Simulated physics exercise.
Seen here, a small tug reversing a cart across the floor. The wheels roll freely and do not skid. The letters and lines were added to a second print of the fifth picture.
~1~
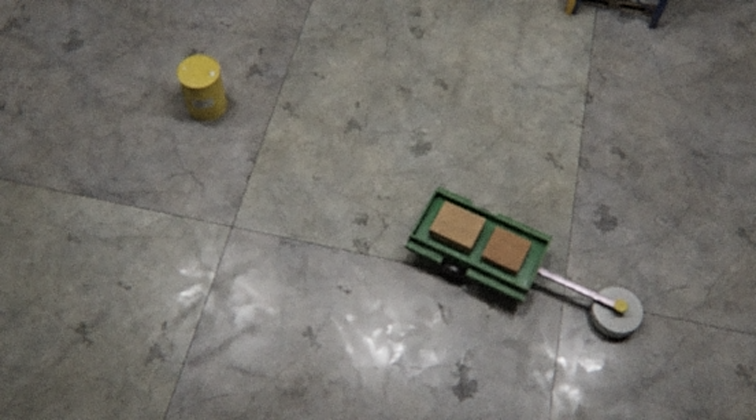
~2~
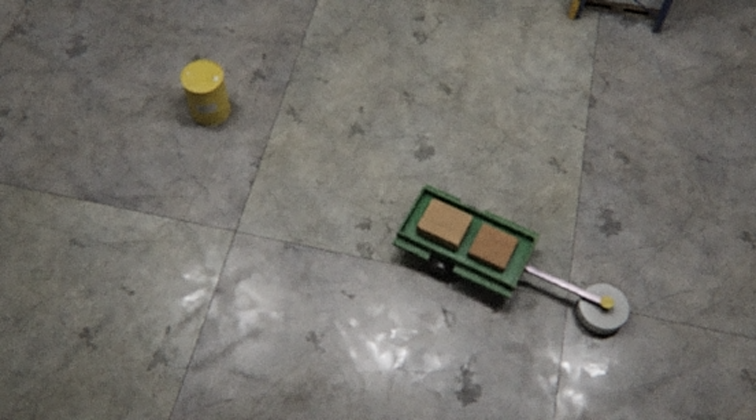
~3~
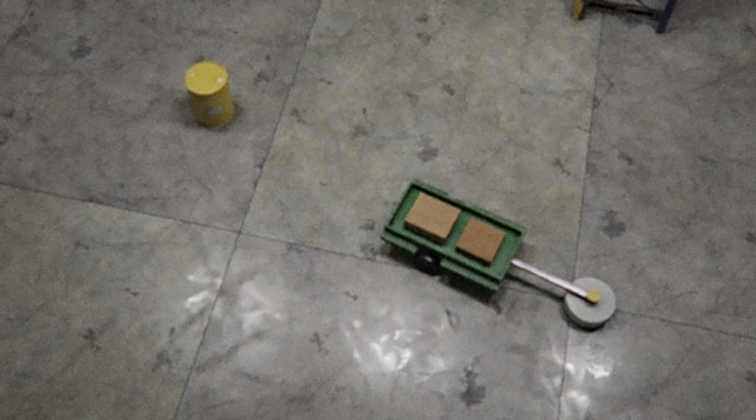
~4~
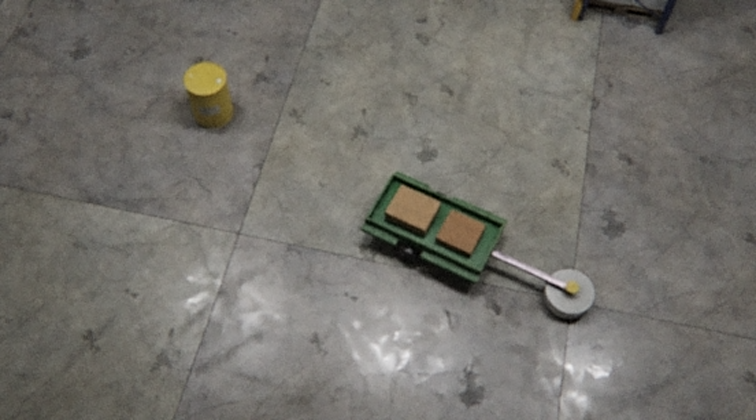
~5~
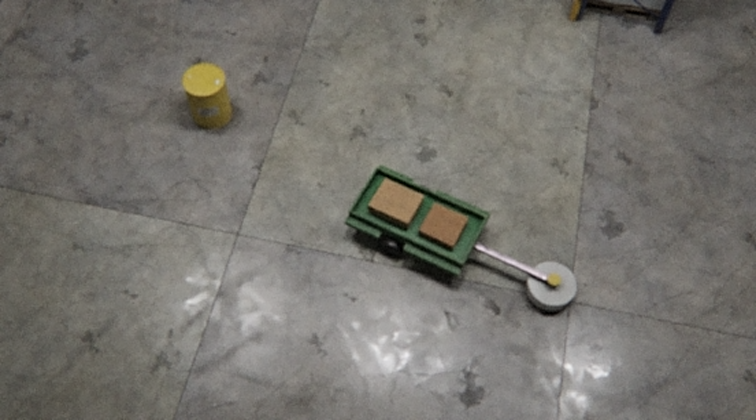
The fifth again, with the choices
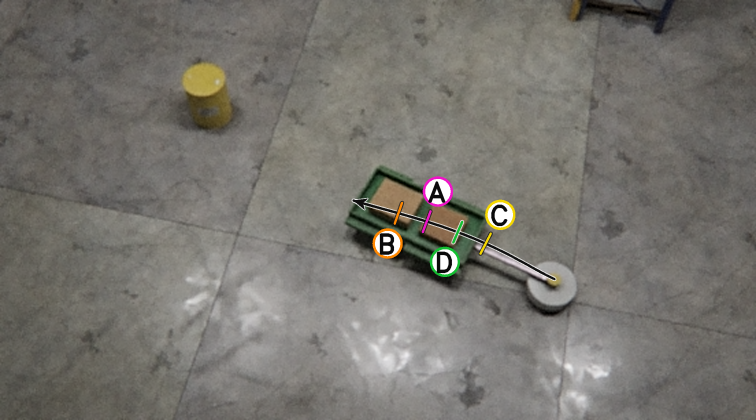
Small round grey robot pushing a green cart with two brown blocks slowly up and left across a grey floor, yellow drum nearby.
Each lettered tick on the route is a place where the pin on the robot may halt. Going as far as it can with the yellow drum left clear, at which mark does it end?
No farther than B.
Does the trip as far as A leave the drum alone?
Yes.
On the copy, A at (427, 222); B at (398, 213); C at (486, 244); D at (458, 232); the route from (554, 279) via (455, 231) to (353, 201).
On B. First, robot (498, 256), cart (366, 194).
Then, robot (445, 234), cart (317, 174).
Finally, robot (398, 220), cart (275, 155); nothing has been touched.
By contrast, A is safe but short; C is safe but short; D is safe but short.
